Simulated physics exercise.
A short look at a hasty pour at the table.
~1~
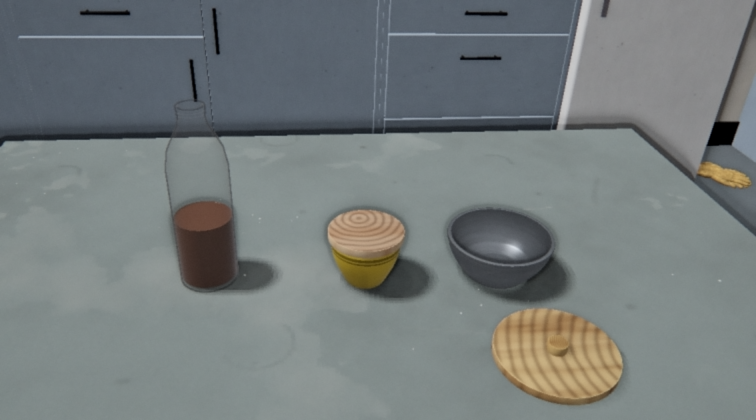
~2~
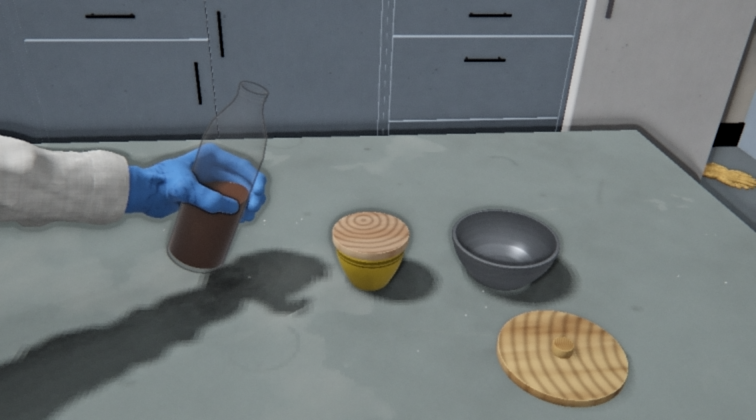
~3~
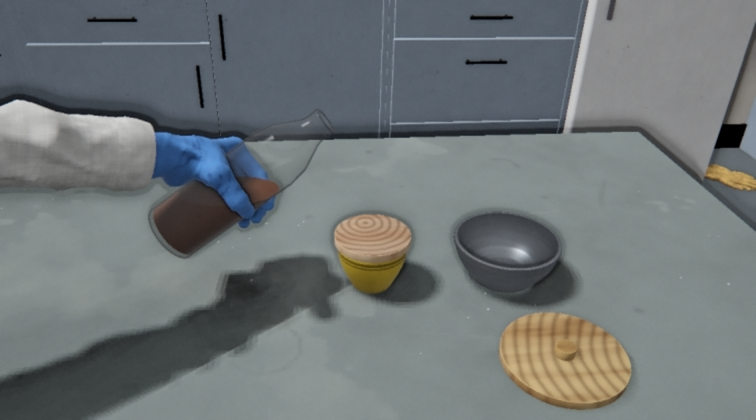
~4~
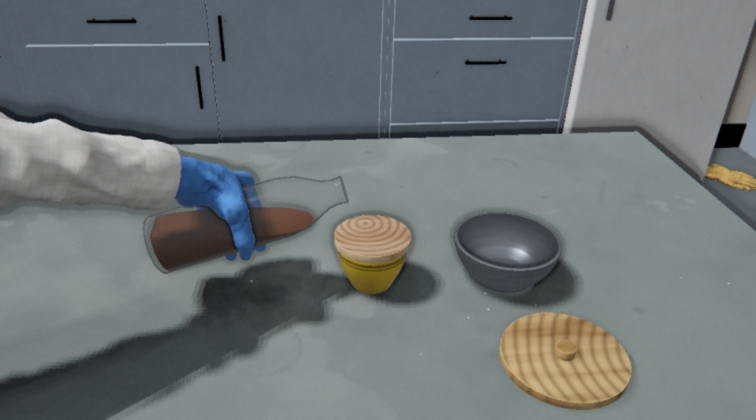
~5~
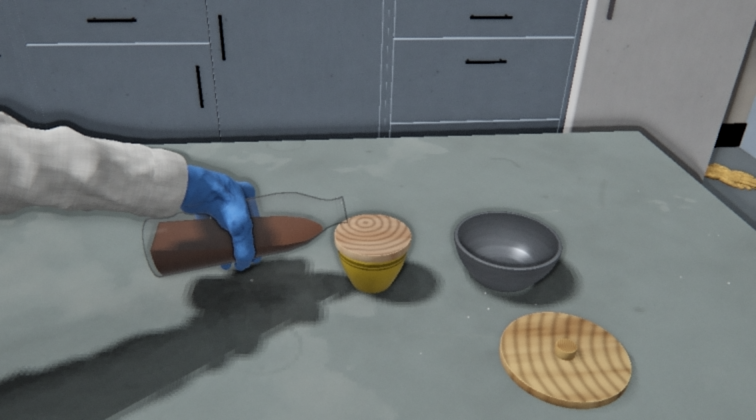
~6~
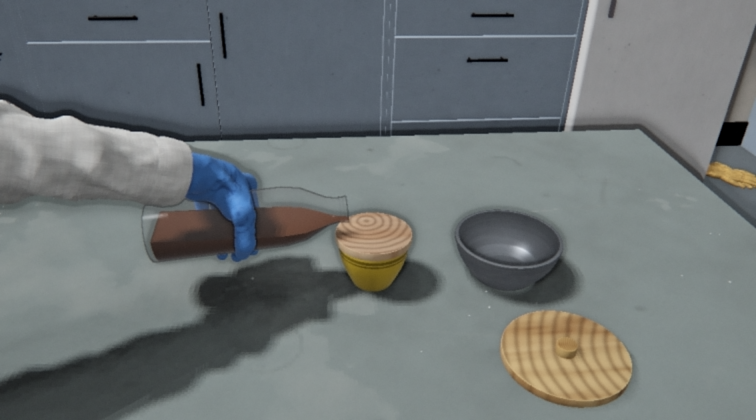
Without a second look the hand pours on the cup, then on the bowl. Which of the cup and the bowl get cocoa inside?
The cup lets it run off outside and the bowl fills up.
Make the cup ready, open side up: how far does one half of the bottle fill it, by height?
About 75 per cent.
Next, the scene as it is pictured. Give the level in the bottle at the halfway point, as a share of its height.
Some 20 per cent.
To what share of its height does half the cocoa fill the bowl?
About 45 per cent.
Shortly, it hits the lid of the cup and runs off.
Then, the cocoa goes into the bowl.
At the finish, the cup is empty, in a puddle; the bowl has its share inside.
